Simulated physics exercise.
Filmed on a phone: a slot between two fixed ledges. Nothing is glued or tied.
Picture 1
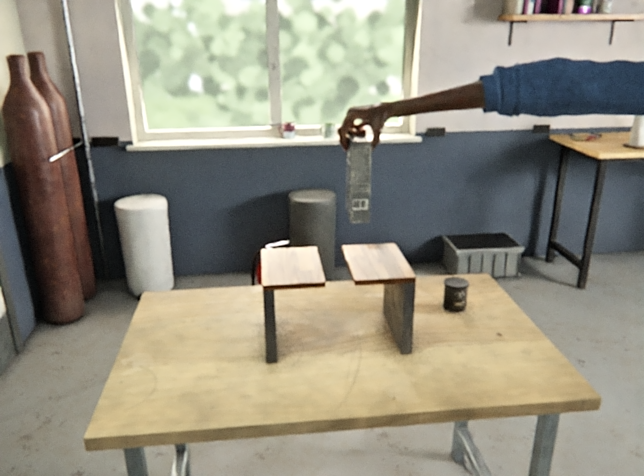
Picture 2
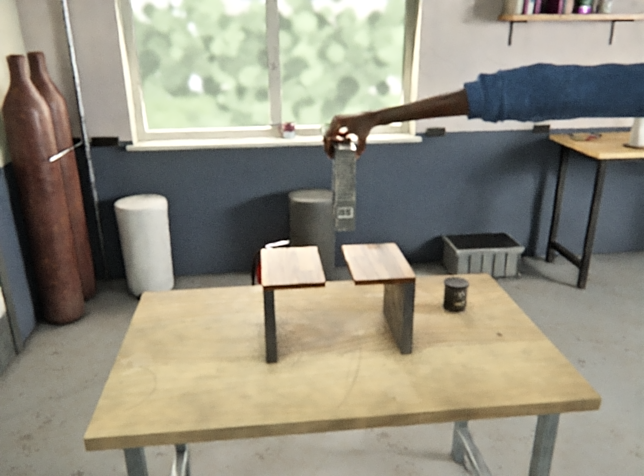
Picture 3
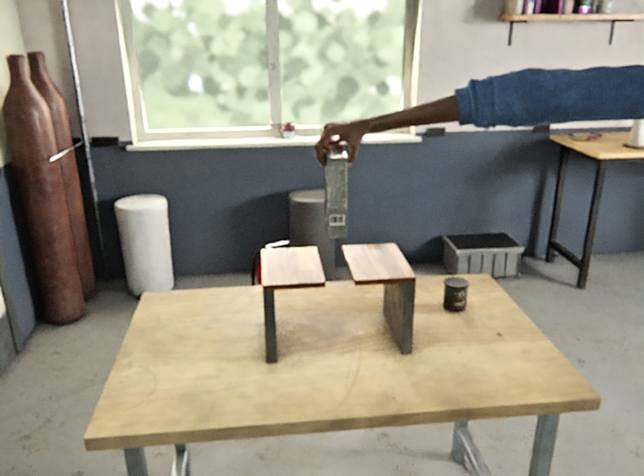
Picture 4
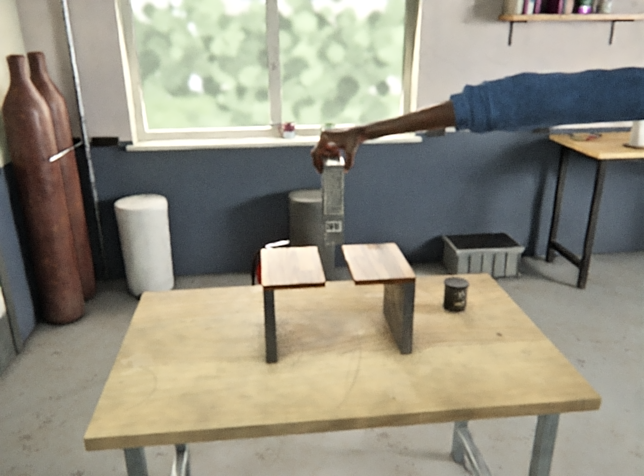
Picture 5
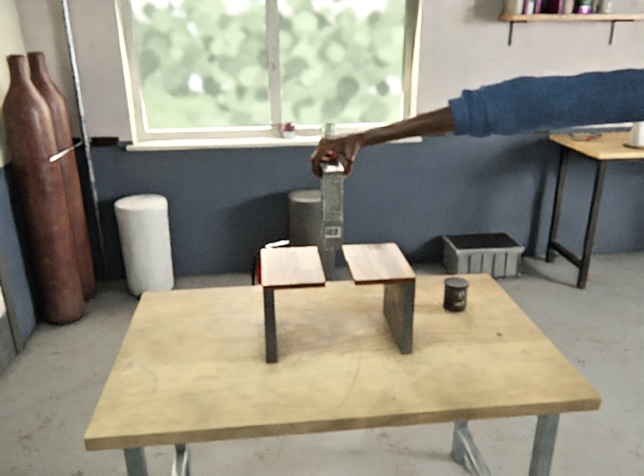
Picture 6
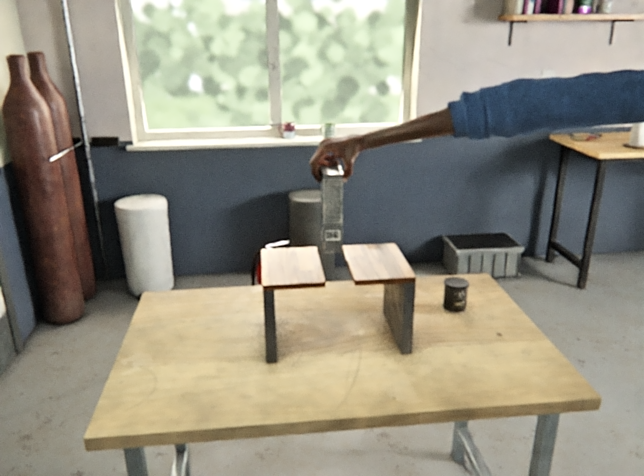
An arm in a blue sleeve reaches in from the right of a workshop, seen from a fixed camera facing a window above a grey-blue wall. On a pale wooden table stand two separate wood-topped supports with dark uprights, a small black tin to their right. The hand carries an upright grey packet leftward and down, slowing until it hovers above the gap between them.
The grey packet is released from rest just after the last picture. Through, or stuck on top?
As it turns out, it goes down the gap.
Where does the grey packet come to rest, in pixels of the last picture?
Near (331, 303).
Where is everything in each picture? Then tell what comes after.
In the first frame, on its way; grey packet (358, 177); black tin (455, 295).
In the second frame, on its way; grey packet (343, 185); black tin (455, 295).
In the third frame, on its way; grey packet (335, 192); black tin (455, 295).
In the fourth frame, on its way; grey packet (332, 199); black tin (455, 295).
In the fifth frame, on its way; grey packet (331, 205); black tin (455, 295).
In the sixth frame, poised above the slot; grey packet (331, 208); black tin (455, 295).
Then, 0.20 s after the last picture, grey packet slid a little near (331, 225).
Then, 0.30 s after the last picture, grey packet slid well along near (331, 276).
Then, 0.40 s after the last picture, grey packet slid well along near (331, 298).
At rest, moved from the start, grey packet; black tin in place. Seen from the same camera at the end, grey packet near (331, 303). The packet reaches the table.
